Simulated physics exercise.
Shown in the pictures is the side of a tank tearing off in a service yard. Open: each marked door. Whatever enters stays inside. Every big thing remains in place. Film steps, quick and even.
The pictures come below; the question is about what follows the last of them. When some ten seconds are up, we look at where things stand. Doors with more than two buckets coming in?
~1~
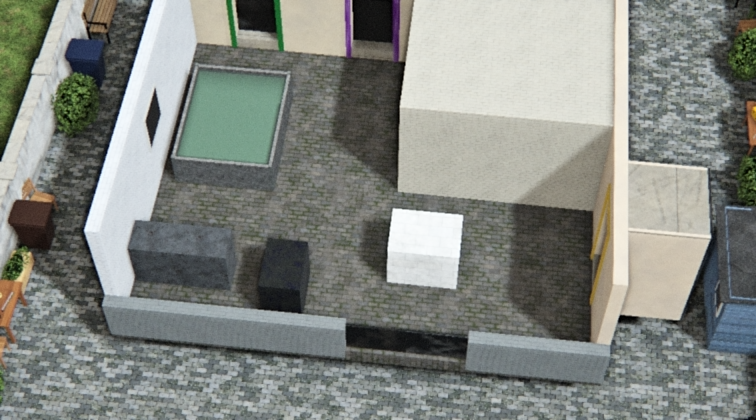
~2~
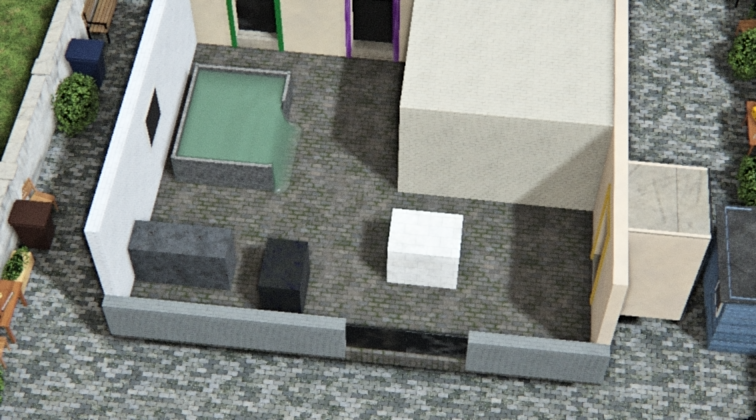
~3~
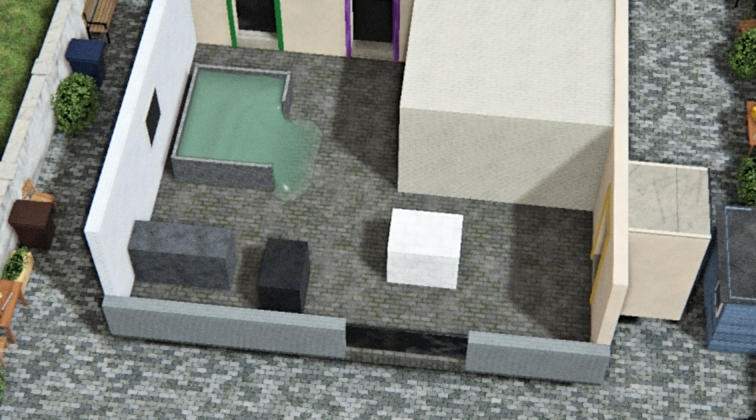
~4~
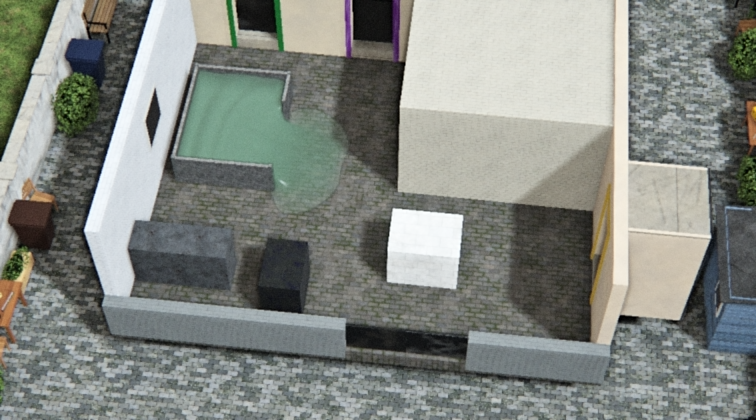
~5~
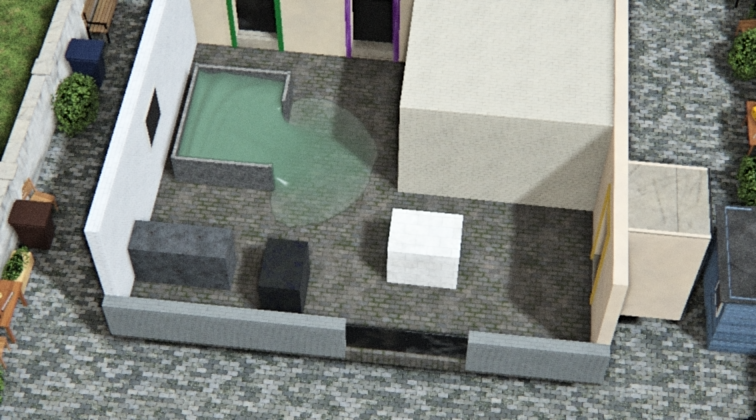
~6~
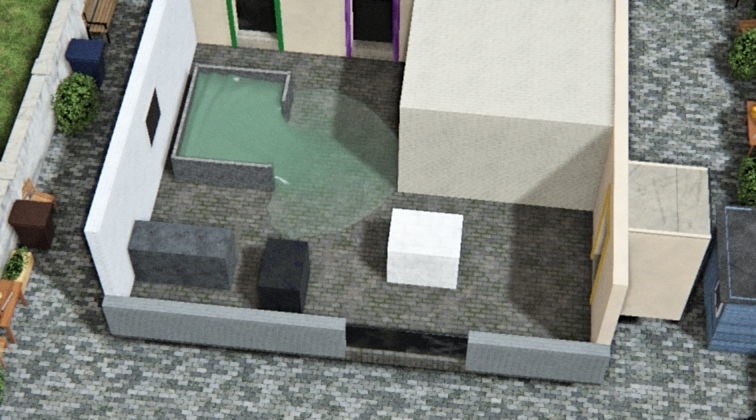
Green door: Never surpasses it; yellow door: Never surpasses it; purple door: Never surpasses it.
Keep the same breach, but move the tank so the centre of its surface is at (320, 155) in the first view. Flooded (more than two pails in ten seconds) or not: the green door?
Then: The green one stays under.
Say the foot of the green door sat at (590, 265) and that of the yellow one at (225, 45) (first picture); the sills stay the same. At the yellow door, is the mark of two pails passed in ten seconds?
The yellow one falls short.
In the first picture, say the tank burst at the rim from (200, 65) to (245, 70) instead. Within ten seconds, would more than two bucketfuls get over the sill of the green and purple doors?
The green door overshoots the limit, while the purple door misses the threshold.
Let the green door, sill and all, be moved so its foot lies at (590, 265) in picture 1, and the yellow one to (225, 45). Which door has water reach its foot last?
I'd name the yellow one.
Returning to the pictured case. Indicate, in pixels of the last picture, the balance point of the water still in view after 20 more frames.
(348, 171).
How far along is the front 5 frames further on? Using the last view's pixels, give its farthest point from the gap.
The front's farthest point is close to (485, 223).
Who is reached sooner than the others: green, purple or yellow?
That would be the purple one.
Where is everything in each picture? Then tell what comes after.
In the first picture, still water in the open tank at (233, 117).
In the second picture, water pours out at (277, 149) and has run to (274, 192).
In the third picture, the front is at (292, 197), out from the gap at (277, 150).
In the fourth picture, the front is at (311, 206), out from the gap at (277, 150).
In the fifth picture, water pours out at (277, 151) and has run to (374, 154).
In the sixth picture, water pours out at (277, 150) and has run to a hidden place.
A moment on, water covers 30 % of the floor; the green door not reached, the yellow door not reached, the purple door not reached.
Next, water covers 40 % of the floor; the green door not reached, the yellow door not reached, the purple door wet at the sill, nothing in.
Then, water covers 60 % of the floor; the green door wet at the sill, nothing in, the yellow door wet at the sill, nothing in, the purple door wet at the sill, nothing in.
Later, water covers 85 % of the floor; the green door wet at the sill, nothing in, the yellow door wet at the sill, nothing in, the purple door wet at the sill, nothing in.
In the end, water covers 95 % of the floor; the green door wet at the sill, nothing in, the yellow door wet at the sill, nothing in, the purple door wet at the sill, nothing in.
